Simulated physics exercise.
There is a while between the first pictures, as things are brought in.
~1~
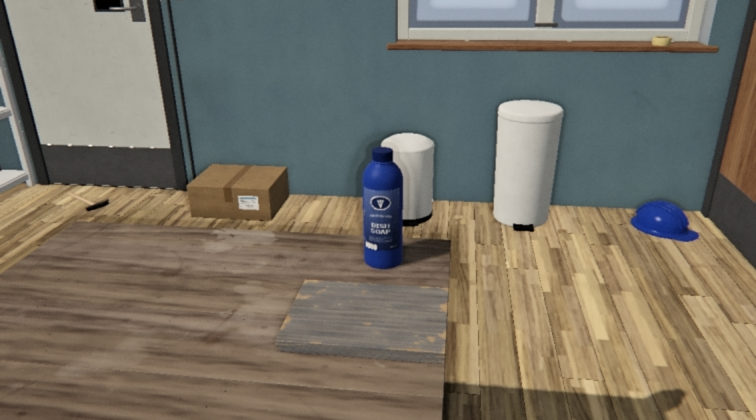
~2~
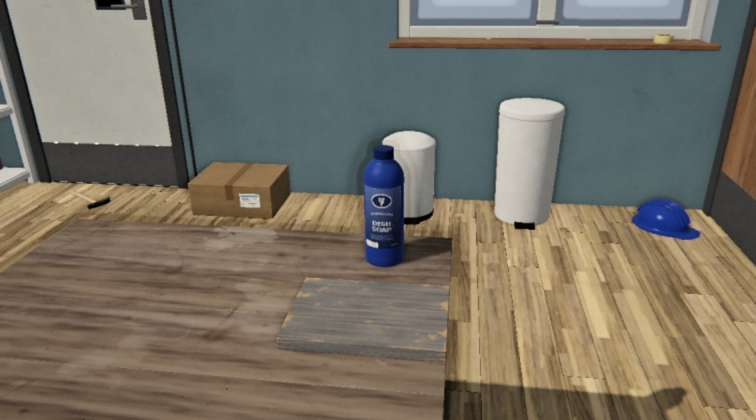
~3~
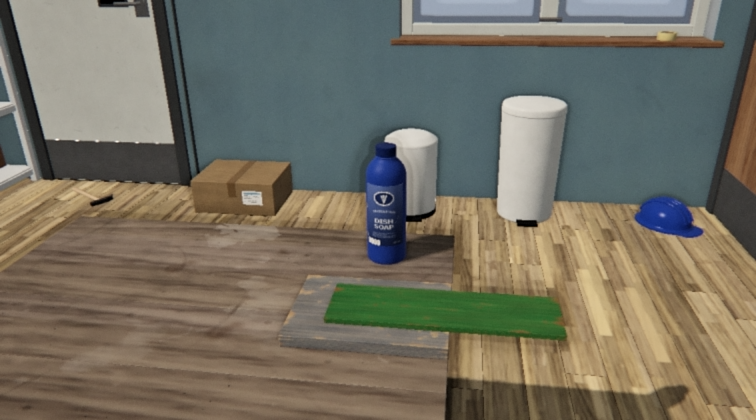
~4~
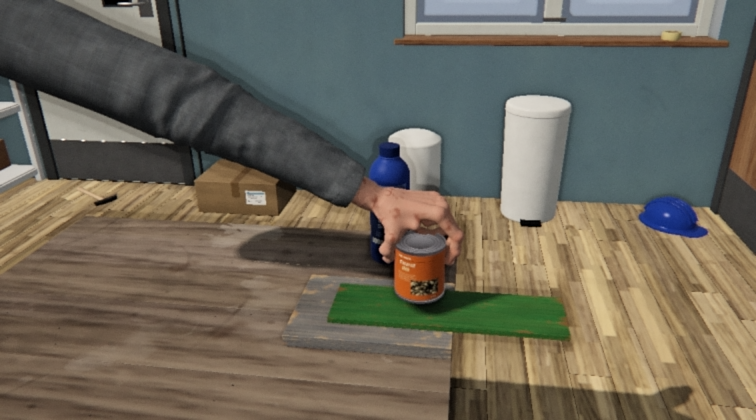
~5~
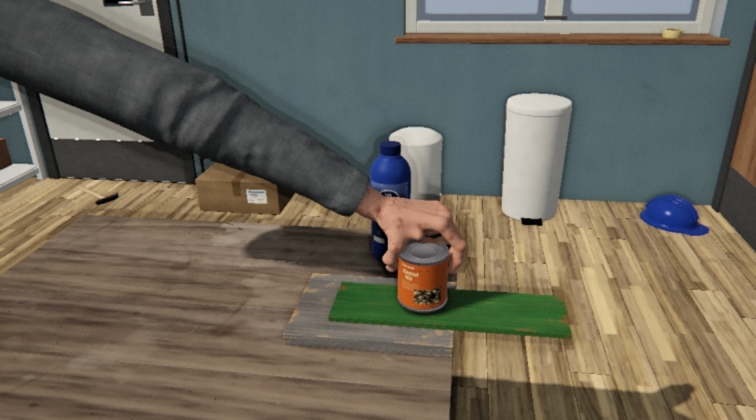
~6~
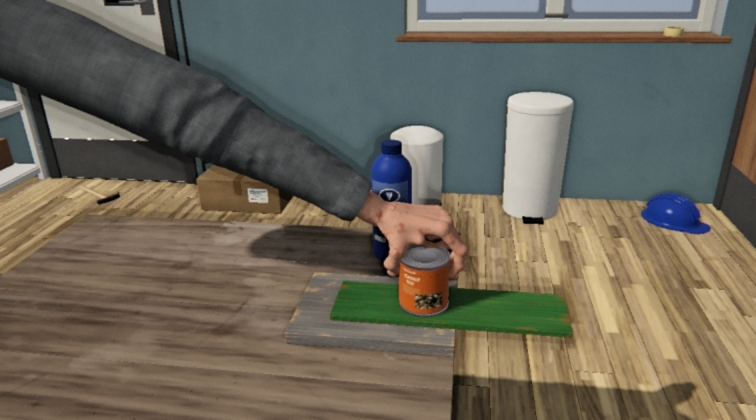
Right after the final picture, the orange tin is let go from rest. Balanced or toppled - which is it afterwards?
It stays.
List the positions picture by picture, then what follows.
The last thing is not in view yet, in the first frame.
The last thing is not in view yet; grey slab (369, 316), in the second frame.
The last thing is not in view yet; blue bottle (386, 203), in the third frame.
On its way; orange tin (420, 266); green board (447, 310), in the fourth frame.
On its way; orange tin (423, 275); grey slab (376, 312), in the fifth frame.
In place under the hand; orange tin (424, 280); blue bottle (392, 200), in the sixth frame.
Then, 0.50 s after the last picture, nothing has stirred.
Then, 1.10 s after the last picture, orange tin resting near (424, 279).
Then, 1.70 s after the last picture, things are still on the move.
Then, 2.20 s after the last picture, nothing has stirred.
At rest, all 4 in place. Seen from the same camera at the end, orange tin near (424, 279). The board stays on the table.
